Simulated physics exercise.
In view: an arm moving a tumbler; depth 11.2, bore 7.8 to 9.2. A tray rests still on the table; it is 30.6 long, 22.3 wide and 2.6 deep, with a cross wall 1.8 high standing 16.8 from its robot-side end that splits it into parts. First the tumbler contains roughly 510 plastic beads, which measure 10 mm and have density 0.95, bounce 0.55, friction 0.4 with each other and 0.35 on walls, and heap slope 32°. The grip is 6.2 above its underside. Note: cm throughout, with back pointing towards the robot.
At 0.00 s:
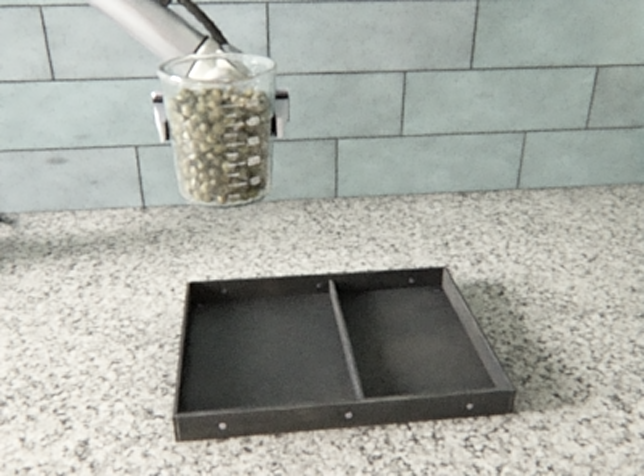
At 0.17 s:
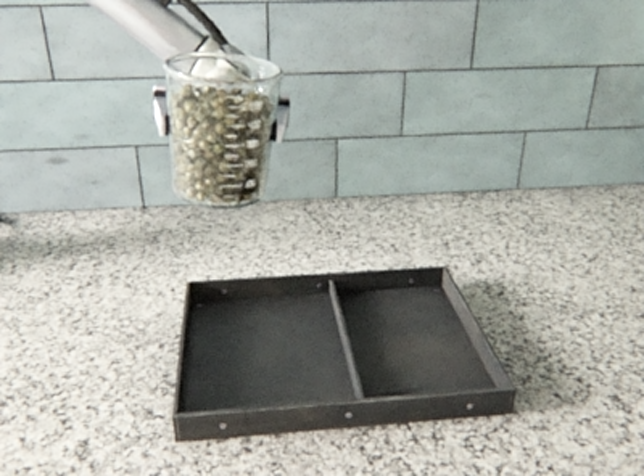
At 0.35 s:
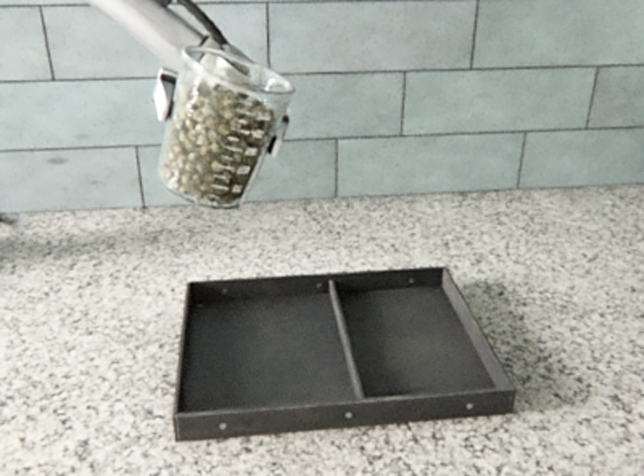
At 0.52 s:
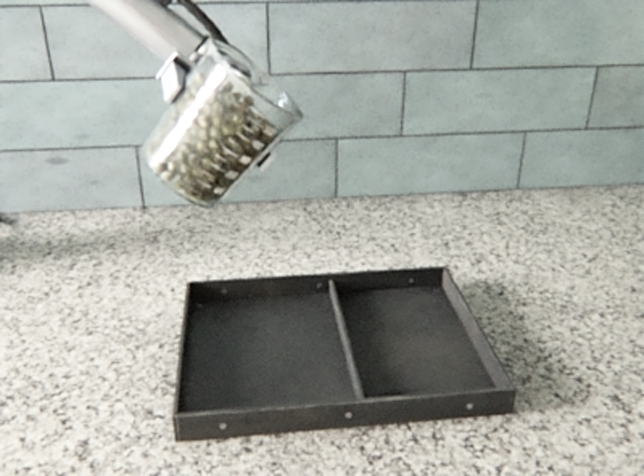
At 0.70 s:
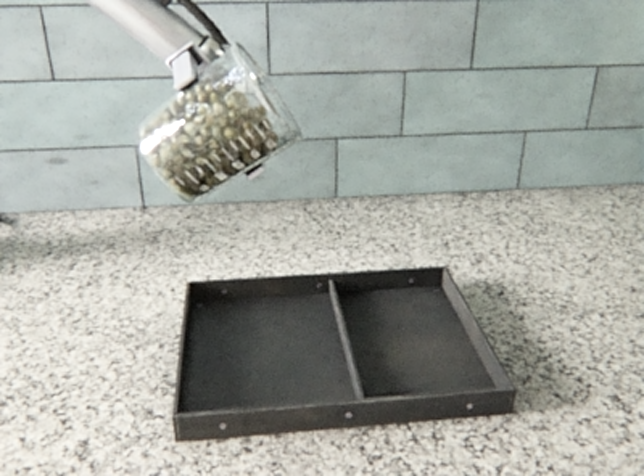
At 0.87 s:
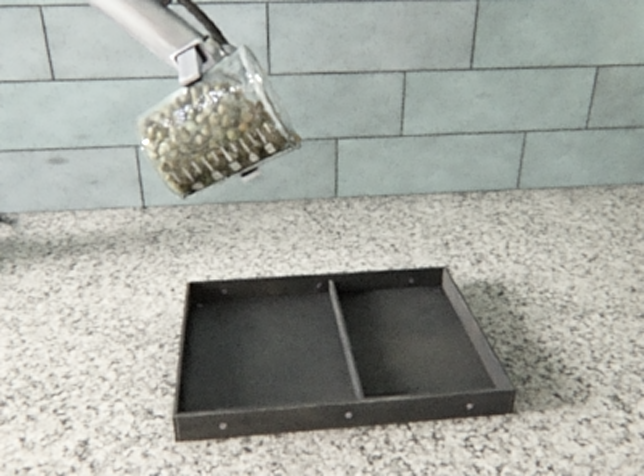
We see a robotic arm holding a clear tumbler of pale greenish beads above a black divided tray on a speckled countertop; the arm steadily tilts the tumbler well over to the right, and the beads shift inside it.
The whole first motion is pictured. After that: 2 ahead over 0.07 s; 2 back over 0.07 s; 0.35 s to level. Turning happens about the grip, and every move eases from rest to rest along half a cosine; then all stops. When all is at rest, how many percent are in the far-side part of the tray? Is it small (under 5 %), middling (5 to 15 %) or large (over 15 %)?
Middling.
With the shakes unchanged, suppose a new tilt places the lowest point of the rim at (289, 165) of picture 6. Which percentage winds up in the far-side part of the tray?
The share is about 35 percent.
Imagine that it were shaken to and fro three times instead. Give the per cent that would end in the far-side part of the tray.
Roughly 15 in a hundred.
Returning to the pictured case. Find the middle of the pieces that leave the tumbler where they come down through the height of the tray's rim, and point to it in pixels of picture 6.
I'd put it somewhere near (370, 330).
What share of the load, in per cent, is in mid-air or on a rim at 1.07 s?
Roughly 9 percent.
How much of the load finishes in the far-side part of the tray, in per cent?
Estimate: Near 8 %.
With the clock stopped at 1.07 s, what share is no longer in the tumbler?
Around 10 percent at that moment.
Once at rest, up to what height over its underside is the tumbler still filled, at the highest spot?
Height at rest: Approx. 10.5 cm.
By 1.07 s, tilted 58° forward, highest piece 28 above the table; 466 in the tumbler, 46 in flight or on a rim.
By 1.26 s, tilted 11° forward, highest piece 31 above the table; 447 in the tumbler, 40 in the far-side part, 15 in the robot-side part, 10 in flight or on a rim.
By 1.56 s, level, highest piece 30 above the table; 447 in the tumbler, 44 in the far-side part, 16 in the robot-side part, 3 on the table or floor, 2 in flight or on a rim.
By 2.61 s, level, highest piece 30 above the table; 447 in the tumbler, 45 in the far-side part, 17 in the robot-side part, 3 on the table or floor.
Final count, 447 in the tumbler, 45 in the far-side part, 17 in the robot-side part, 3 on the table or floor. That is 9 % in the far-side part of the tray.
